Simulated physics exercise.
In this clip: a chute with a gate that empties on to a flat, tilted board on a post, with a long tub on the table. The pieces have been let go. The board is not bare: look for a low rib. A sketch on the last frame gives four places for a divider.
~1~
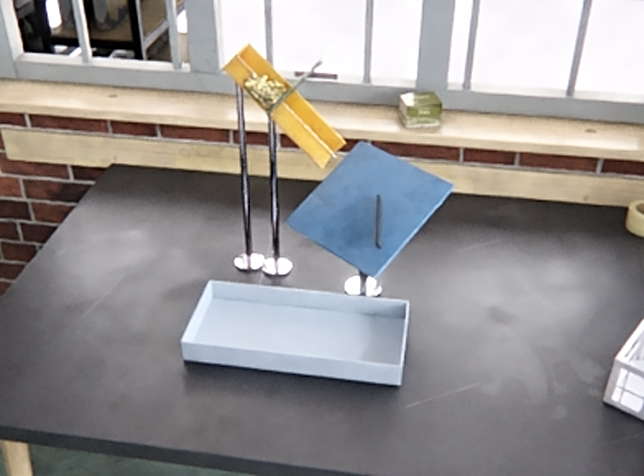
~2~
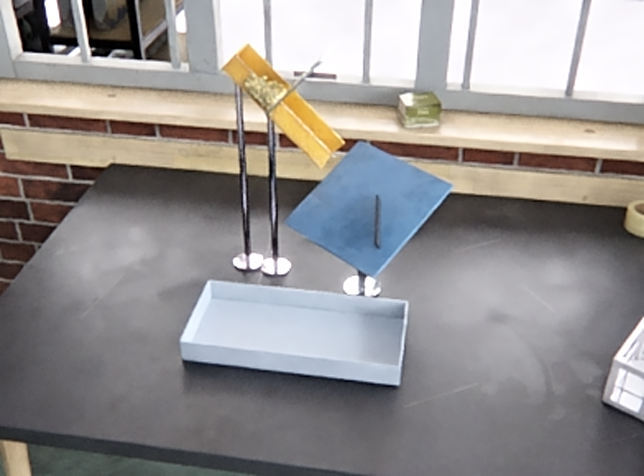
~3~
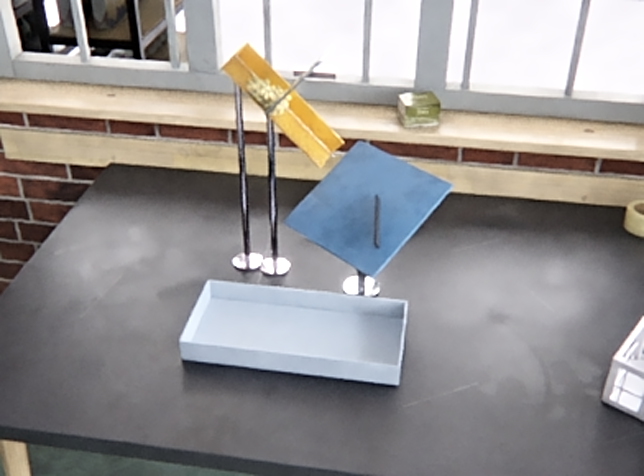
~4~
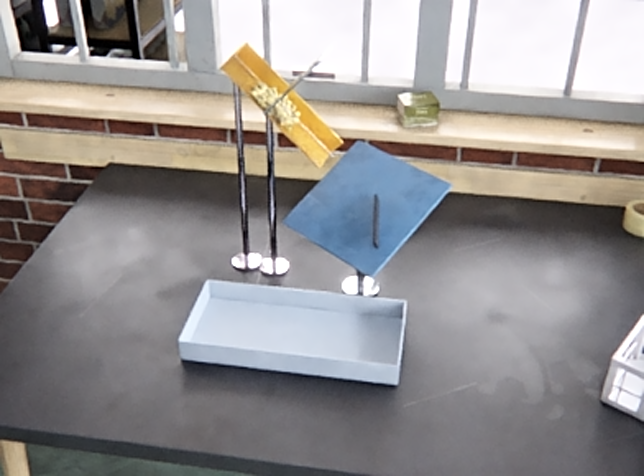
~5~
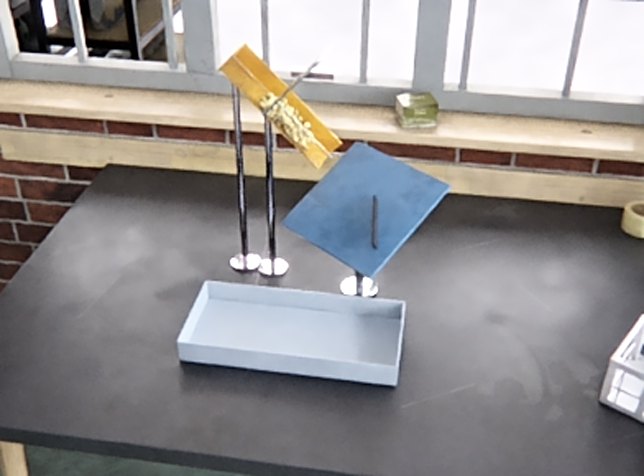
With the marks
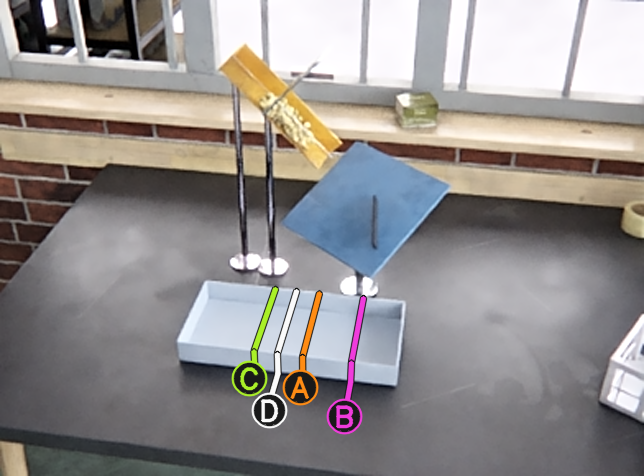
A yellow chute tilts above a blue board as pale beans slide down it.
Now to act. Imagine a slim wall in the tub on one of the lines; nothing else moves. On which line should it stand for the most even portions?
Line A does it best.
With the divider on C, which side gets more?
Right.
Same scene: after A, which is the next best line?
The answer is D.
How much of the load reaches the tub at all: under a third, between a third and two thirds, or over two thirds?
It is over two thirds.
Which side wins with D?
Right.
On the marked copy, line A crosses the front rim at (302, 356); line B crosses the front rim at (351, 361); line C crosses the front rim at (254, 350); line D crosses the front rim at (277, 353).
Choosing A, of what is caught, roughly a third on the left of the divider, roughly two thirds on the right.
Choosing B, of what is caught, almost all on the left of the divider, about a tenth on the right.
Choosing C, of what is caught, about a tenth on the left of the divider, almost all on the right.
Choosing D, of what is caught, roughly a quarter on the left of the divider, the larger part on the right.
